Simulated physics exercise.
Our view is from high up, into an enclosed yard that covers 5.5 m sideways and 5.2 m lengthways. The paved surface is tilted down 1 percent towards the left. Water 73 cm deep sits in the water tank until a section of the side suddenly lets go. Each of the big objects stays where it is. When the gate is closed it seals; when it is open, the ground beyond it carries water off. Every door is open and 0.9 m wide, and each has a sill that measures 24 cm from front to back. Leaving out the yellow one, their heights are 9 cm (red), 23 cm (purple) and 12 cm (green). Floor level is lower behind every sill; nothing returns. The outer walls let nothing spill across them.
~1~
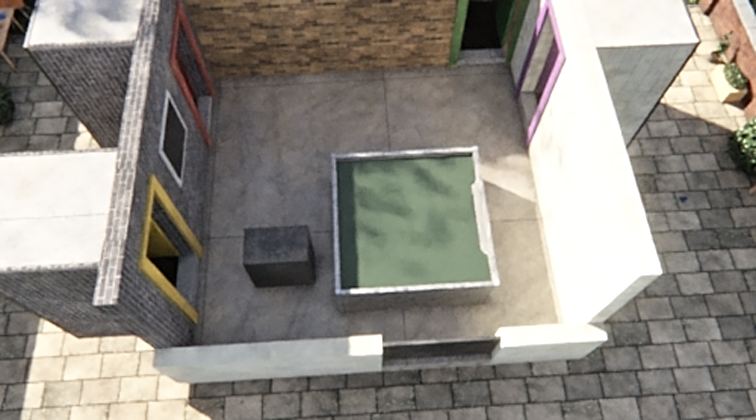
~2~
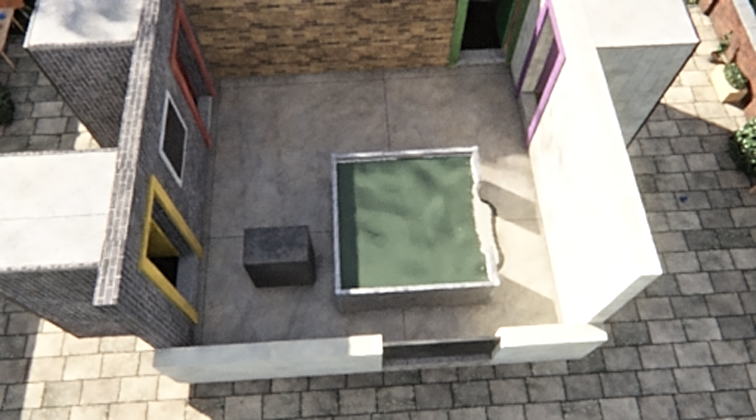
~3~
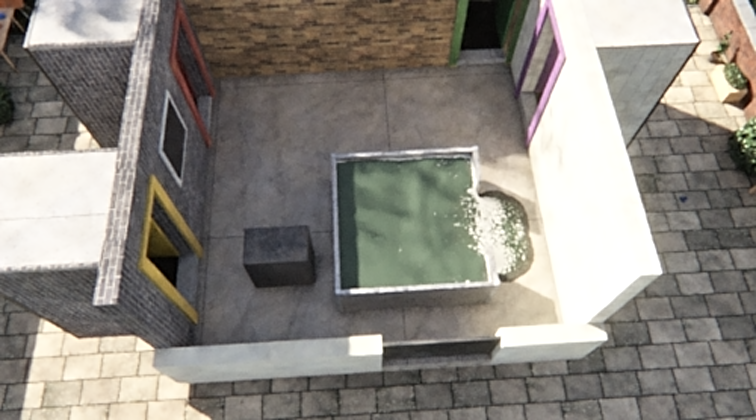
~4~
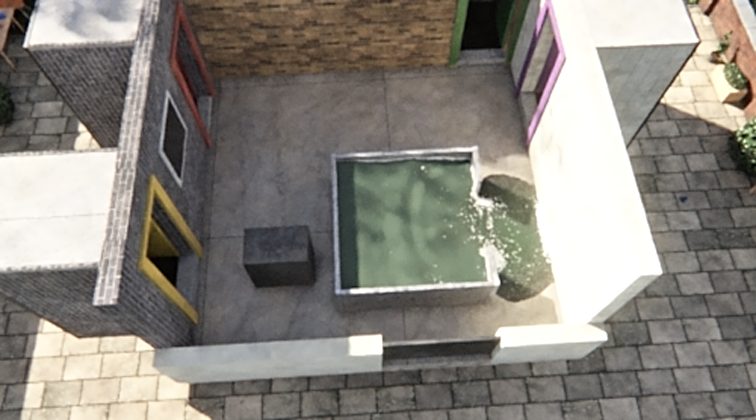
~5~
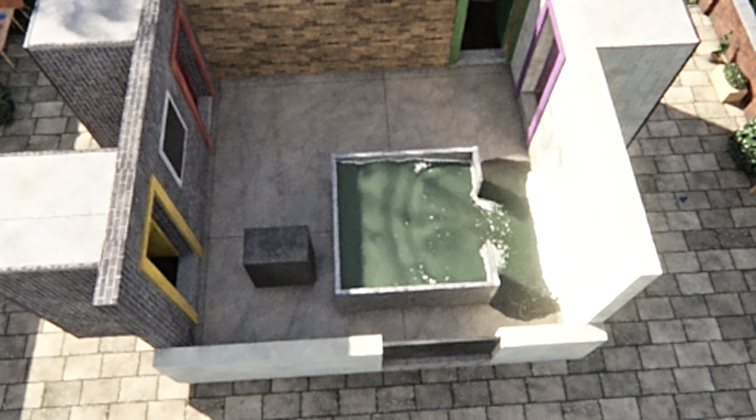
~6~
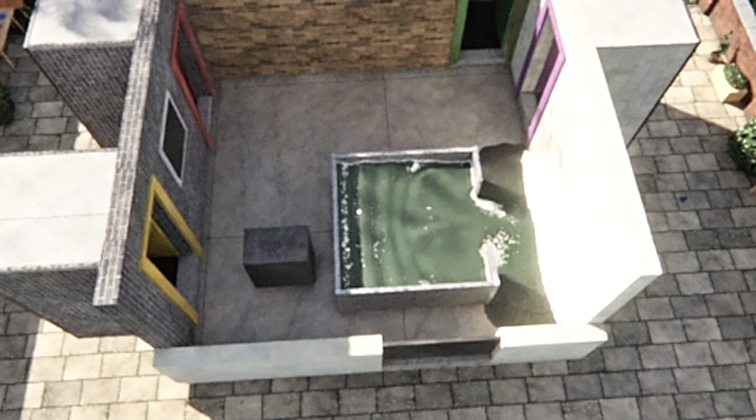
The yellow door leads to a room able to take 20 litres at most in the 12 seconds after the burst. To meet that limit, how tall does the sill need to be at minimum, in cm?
At least 18 cm or so.
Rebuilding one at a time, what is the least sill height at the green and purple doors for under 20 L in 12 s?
Some 25 cm for green, some 7.0 cm for purple.
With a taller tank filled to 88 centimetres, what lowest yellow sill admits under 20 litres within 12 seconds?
About 22 cm.
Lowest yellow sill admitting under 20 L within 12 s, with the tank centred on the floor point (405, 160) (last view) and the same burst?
In that case about 15 cm.
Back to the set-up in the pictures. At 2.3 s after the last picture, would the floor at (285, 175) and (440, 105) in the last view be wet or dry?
Taking them in turn, they come out spared and submerged.
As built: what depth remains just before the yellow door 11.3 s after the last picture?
About 13.5 cm.
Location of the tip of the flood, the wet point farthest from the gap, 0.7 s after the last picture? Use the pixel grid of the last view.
Around (507, 69).
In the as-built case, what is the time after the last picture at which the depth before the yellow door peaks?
Crest at t of about 3.5 s.
Then, 0.7 s after the last picture water covers 20 % of the floor, deepest (56 cm) near (562, 338); it has not reached the yellow door.
Then, 2.3 s after the last picture water covers 60 % of the floor, deepest (40 cm) near (192, 361); 4 cm at the yellow door, 0 litres in over its 25 cm sill.
Then, 11.3 s after the last picture water covers 95 % of the floor, deepest (16 cm) near (192, 361); 14 cm at the yellow door, 0 litres in over its 25 cm sill.
At the yellow door as built, the water peaked near 22 cm, 3.5 s after the last picture.
With a sill of 16 cm, 32 litres would have come in within the 12 s; with 22 cm, 3 litres. So under 20 litres takes about 18 cm.
